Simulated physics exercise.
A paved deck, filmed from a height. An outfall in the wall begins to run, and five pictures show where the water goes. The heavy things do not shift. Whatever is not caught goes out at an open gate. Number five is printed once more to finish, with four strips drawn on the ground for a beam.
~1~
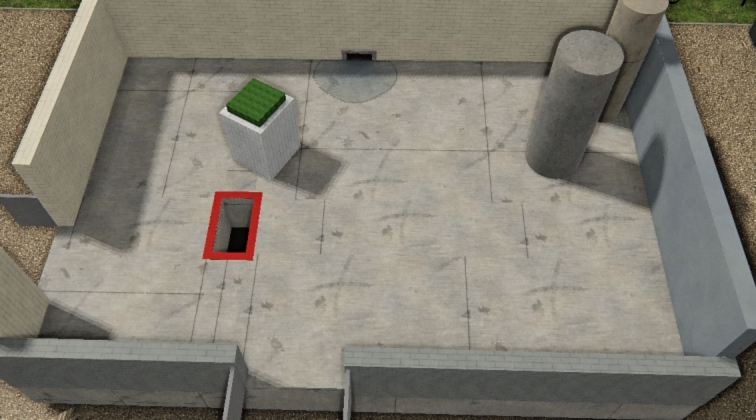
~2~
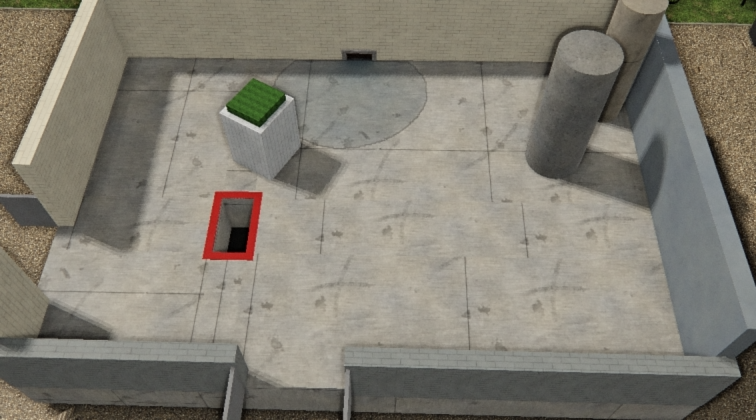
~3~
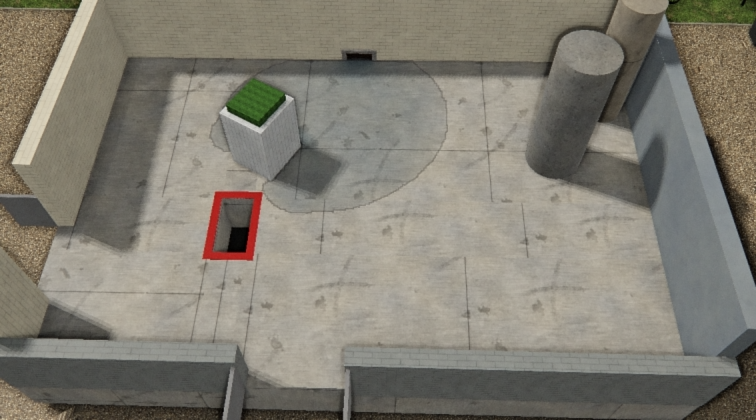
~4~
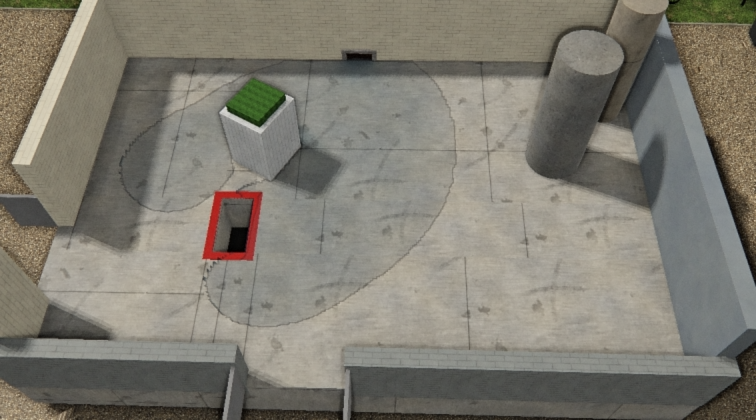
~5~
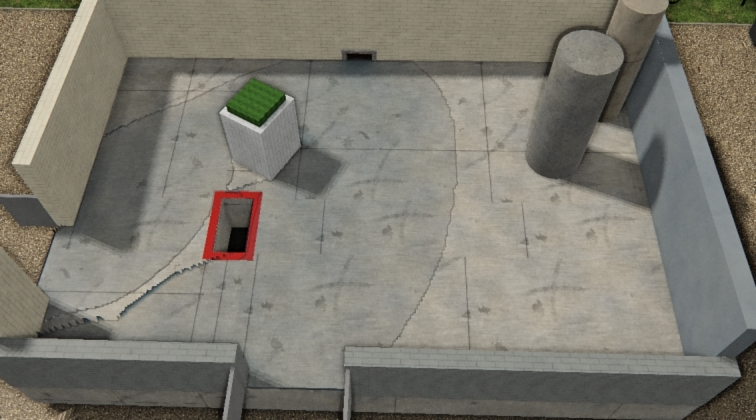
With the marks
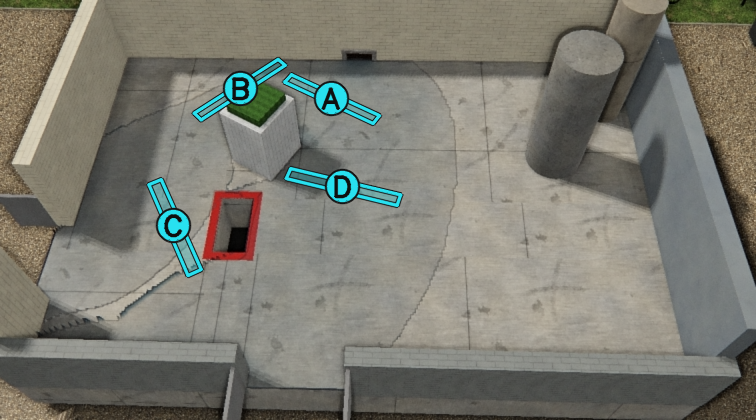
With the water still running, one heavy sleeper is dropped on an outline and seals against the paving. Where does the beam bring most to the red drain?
The best position is C.
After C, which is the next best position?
B.
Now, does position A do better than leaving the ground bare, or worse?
It is worse.
In cyan, A from (288, 78) to (376, 119); B from (197, 116) to (281, 62); C from (155, 182) to (194, 272); D from (288, 173) to (398, 200).
If A is chosen, about 3 % of the stream goes into the red drain, about 96 % out by the gates.
If B is chosen, about 13 % of the stream goes into the red drain, about 86 % out by the gates.
If C is chosen, about 20 % of the stream goes into the red drain, about 79 % out by the gates.
If D is chosen, about 6 % of the stream goes into the red drain, about 91 % out by the gates.
